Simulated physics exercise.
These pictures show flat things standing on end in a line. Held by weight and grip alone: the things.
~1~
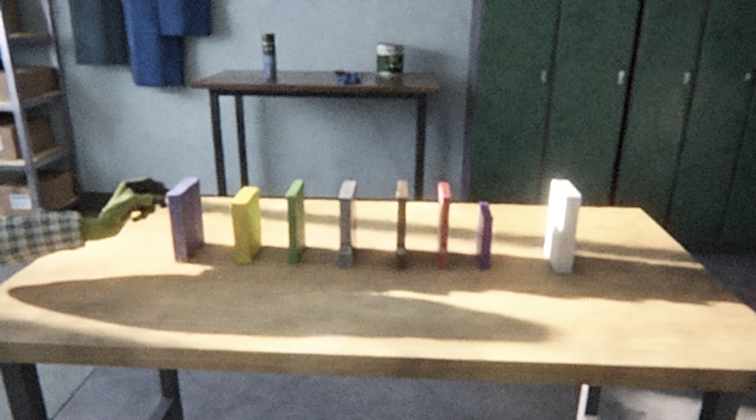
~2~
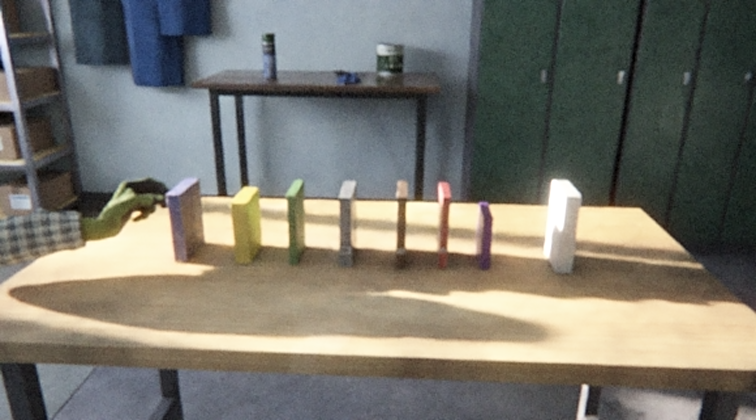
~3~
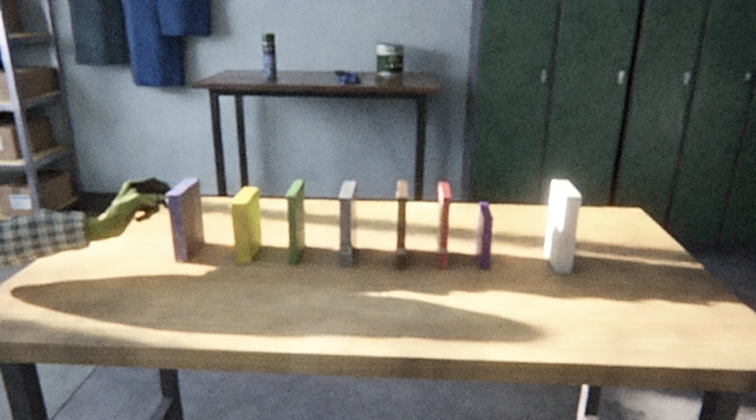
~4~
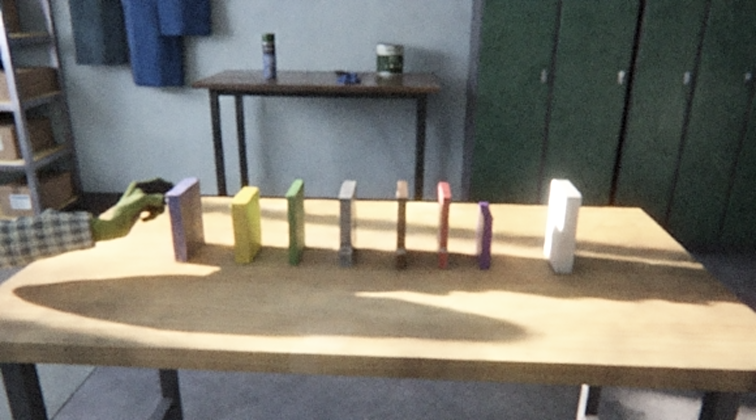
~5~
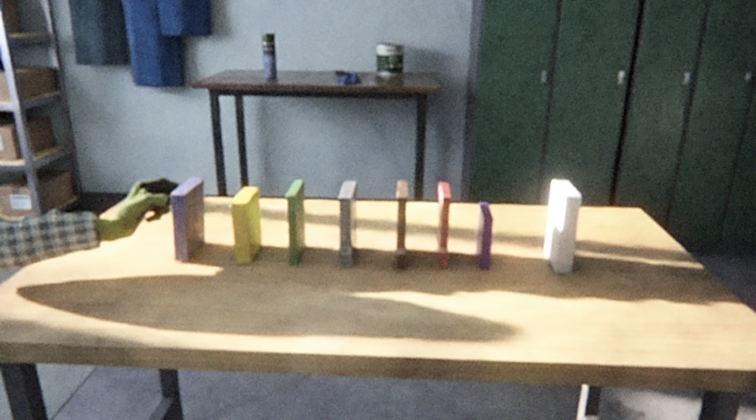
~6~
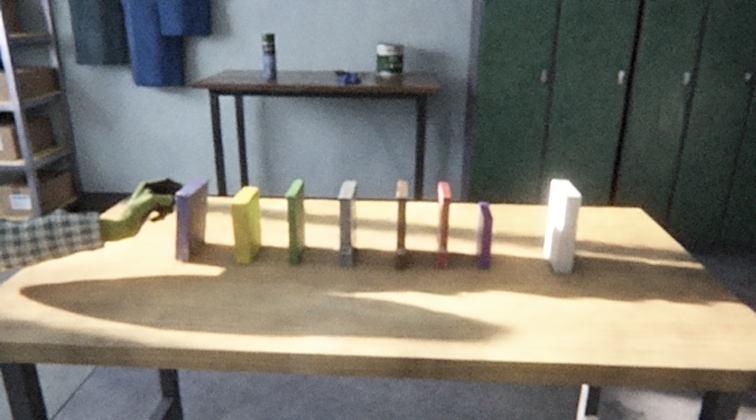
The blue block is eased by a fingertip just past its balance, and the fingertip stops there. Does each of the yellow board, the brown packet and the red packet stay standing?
Yellow board: No, it falls; brown packet: No, it falls; red packet: No, it falls.
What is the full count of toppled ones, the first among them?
The count is 7.
Then, 0.50 s past the last view, blue block 76° over; yellow board rocked 42° from its first pose near (271, 228); green block rocked 9° from its first pose.
Then, 0.70 s past the last view, blue block 90° over; yellow board on its side near (285, 241); brown packet rocked 25° from its first pose near (418, 226); green block rocked 68° from its first pose.
Then, 0.80 s past the last view, blue block 90° over; yellow board on its side near (285, 242); brown packet rocked 54° from its first pose near (439, 235); red packet rocked 38° from its first pose near (470, 231).
Then, 1.00 s past the last view, blue block 90° over; red packet on its side near (498, 248); brown packet on its side near (450, 247); yellow board on its side near (285, 242).
Finally, down or leaning hard on the table, purple board, grey packet, green block, brown packet, yellow board and red packet. Final places as the last picture's camera would see them, yellow board near (283, 242), brown packet near (451, 248).
